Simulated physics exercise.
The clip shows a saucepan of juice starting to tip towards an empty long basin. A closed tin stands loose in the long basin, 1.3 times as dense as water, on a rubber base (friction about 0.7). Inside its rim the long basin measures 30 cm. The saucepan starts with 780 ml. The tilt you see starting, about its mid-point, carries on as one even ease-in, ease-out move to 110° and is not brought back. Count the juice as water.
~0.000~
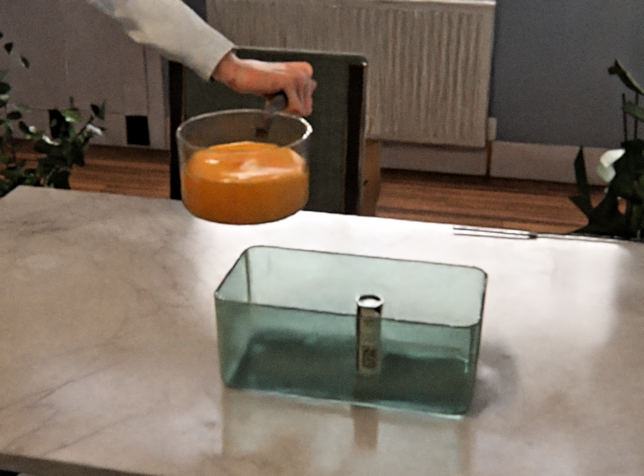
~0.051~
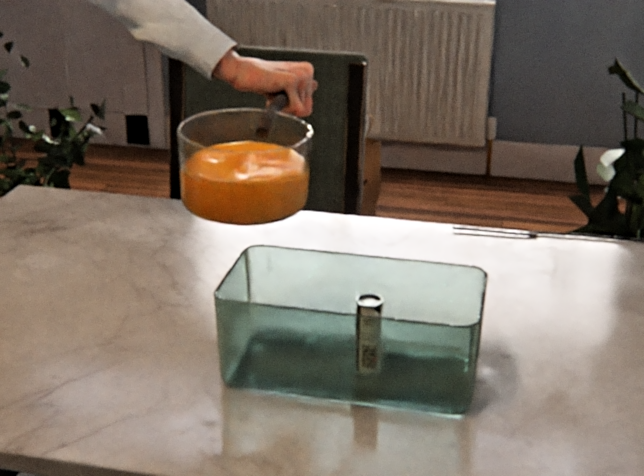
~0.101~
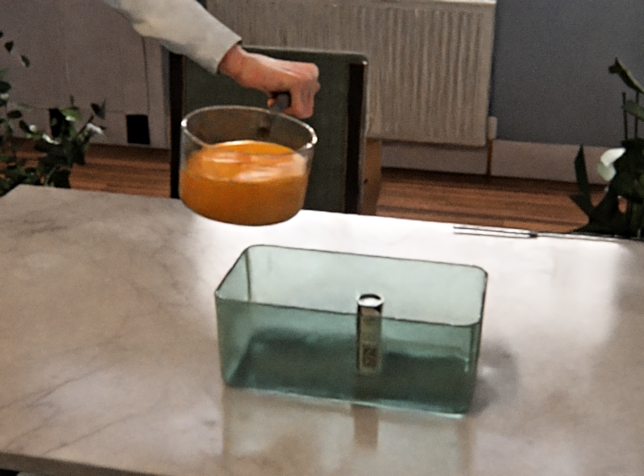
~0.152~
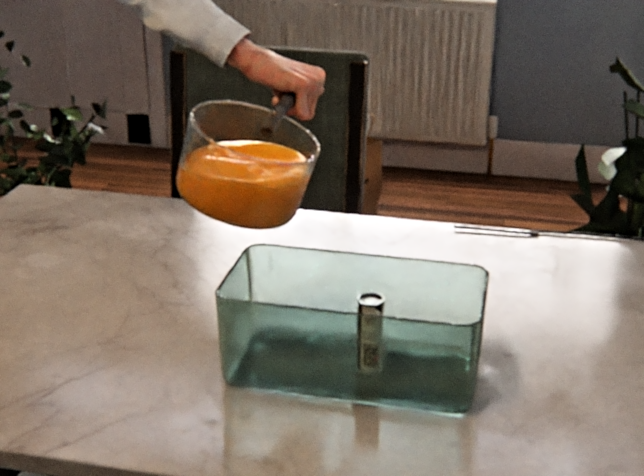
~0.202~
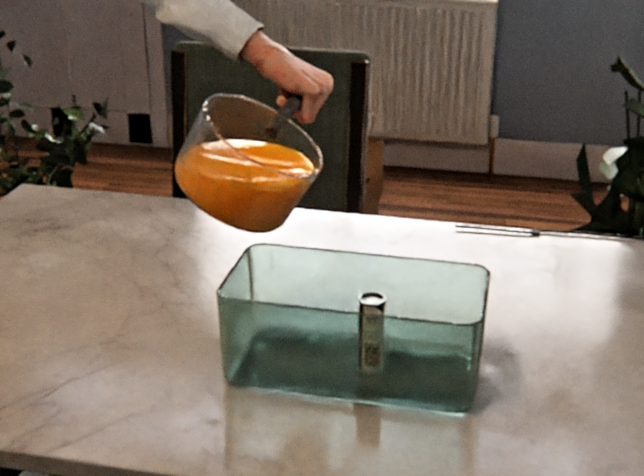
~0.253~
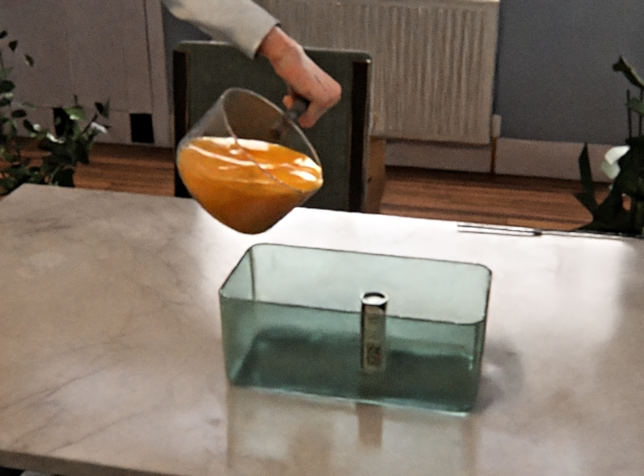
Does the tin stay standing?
It topples.
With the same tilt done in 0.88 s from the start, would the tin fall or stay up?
The tin stays up.
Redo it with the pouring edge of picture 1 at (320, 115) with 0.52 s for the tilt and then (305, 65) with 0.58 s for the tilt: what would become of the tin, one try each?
First it topples; then it goes over.
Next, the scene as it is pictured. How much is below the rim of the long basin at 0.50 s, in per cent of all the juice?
Near 32 in a hundred.
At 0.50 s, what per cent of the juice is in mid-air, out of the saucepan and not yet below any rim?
About 40 per cent.
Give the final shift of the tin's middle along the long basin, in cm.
About 5.0 cm.
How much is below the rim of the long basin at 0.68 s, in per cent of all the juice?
Some 86 per cent.
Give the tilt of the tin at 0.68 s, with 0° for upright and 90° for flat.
It is at some 10°.
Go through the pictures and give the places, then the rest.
The first frame shows tilt 0°; pouring edge (307, 137); surface from (188, 157) to (306, 167); the long basin's rim runs from (230, 272) to (483, 298); the tin's top is at (370, 303).
The second frame shows tilt 2°; pouring edge (309, 139); surface from (187, 156) to (306, 167).
The third frame shows tilt 8°; pouring edge (312, 145); surface from (188, 155) to (307, 167).
The fourth frame shows tilt 18°; pouring edge (316, 156); surface from (187, 154) to (310, 168).
The fifth frame shows tilt 30°; pouring edge (319, 171); surface from (185, 150) to (314, 171).
The sixth frame shows tilt 44°; pouring edge (318, 187); surface from (186, 142) to (316, 173); 1 per cent is over the edge.
By 0.50 s the tilt is 105° and 29 per cent is still to pour; the tin stands where it began.
By 0.68 s the tilt is 110° and 7 per cent is still to pour; the tin leans 9°.
By 0.87 s the tilt is 110° and 0 per cent is still to pour; the tin leans 6°.
By 1.08 s the tilt is 110° and 0 per cent is still to pour; the tin leans 29°.
At rest the tin lies on its side.
